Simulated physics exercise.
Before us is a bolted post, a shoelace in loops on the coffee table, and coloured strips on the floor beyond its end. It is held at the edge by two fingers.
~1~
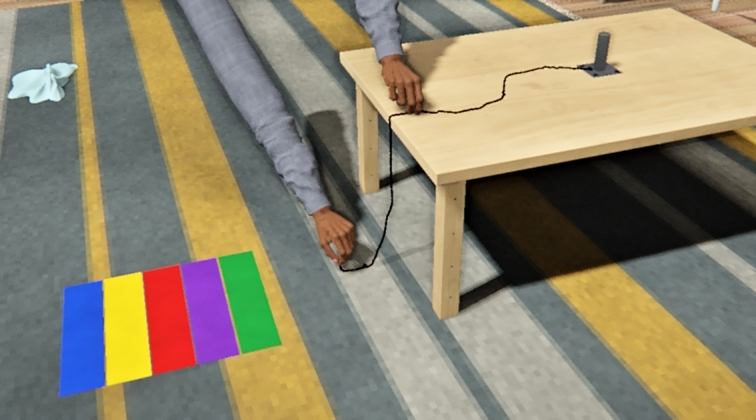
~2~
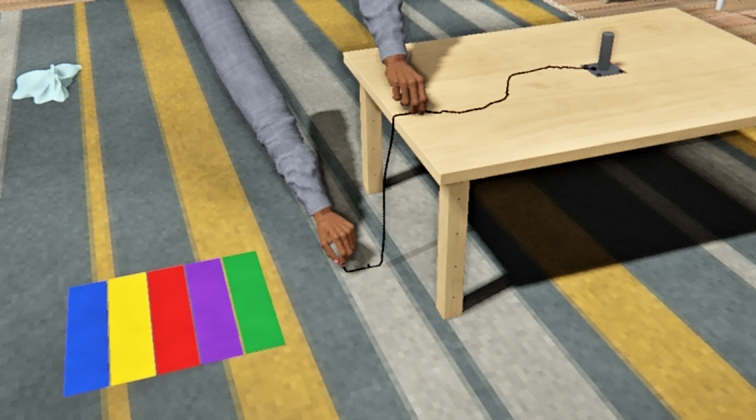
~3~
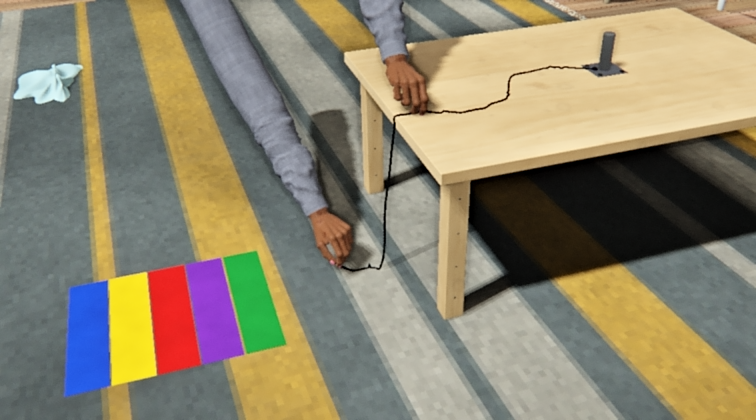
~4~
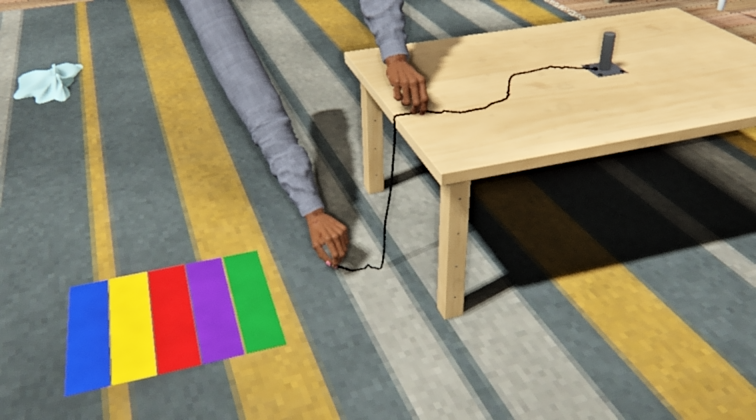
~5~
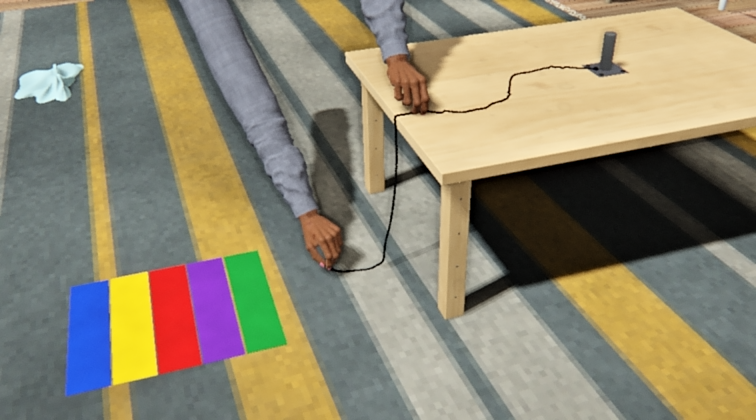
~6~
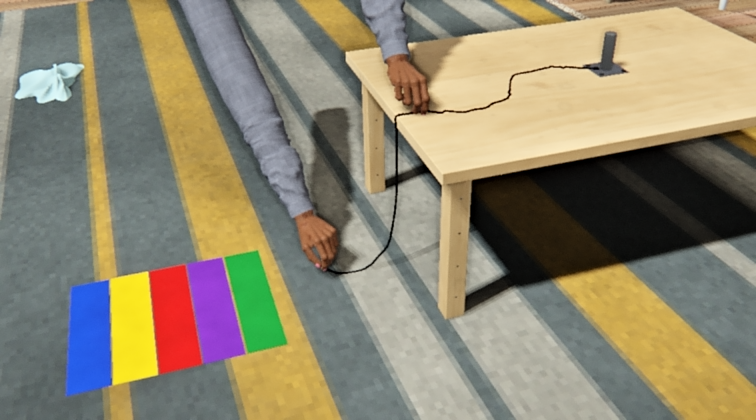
Hand low beside a wooden coffee table inching a dark lace slightly left near coloured strips, other hand resting at the edge.
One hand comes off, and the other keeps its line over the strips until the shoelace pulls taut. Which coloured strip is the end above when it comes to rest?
The red one.
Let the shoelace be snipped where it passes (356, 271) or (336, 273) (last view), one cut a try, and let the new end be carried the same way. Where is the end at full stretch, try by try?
Case by case: Roughly (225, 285), then roughly (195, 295).
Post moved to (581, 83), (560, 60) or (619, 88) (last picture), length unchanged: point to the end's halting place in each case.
Pixels, try by try: About (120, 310), (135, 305), (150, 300).
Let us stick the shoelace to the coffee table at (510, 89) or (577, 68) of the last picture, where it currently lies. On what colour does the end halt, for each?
Strip by try: Purple / red.
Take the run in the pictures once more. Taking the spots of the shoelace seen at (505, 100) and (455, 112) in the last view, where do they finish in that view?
Final positions are (458, 99) and (404, 111), in that order.
Early on, end near (244, 282); over green.
Midway, end near (199, 292); over purple.
At the end of the slack, end near (170, 298); over red. It gets as far as the red strip.
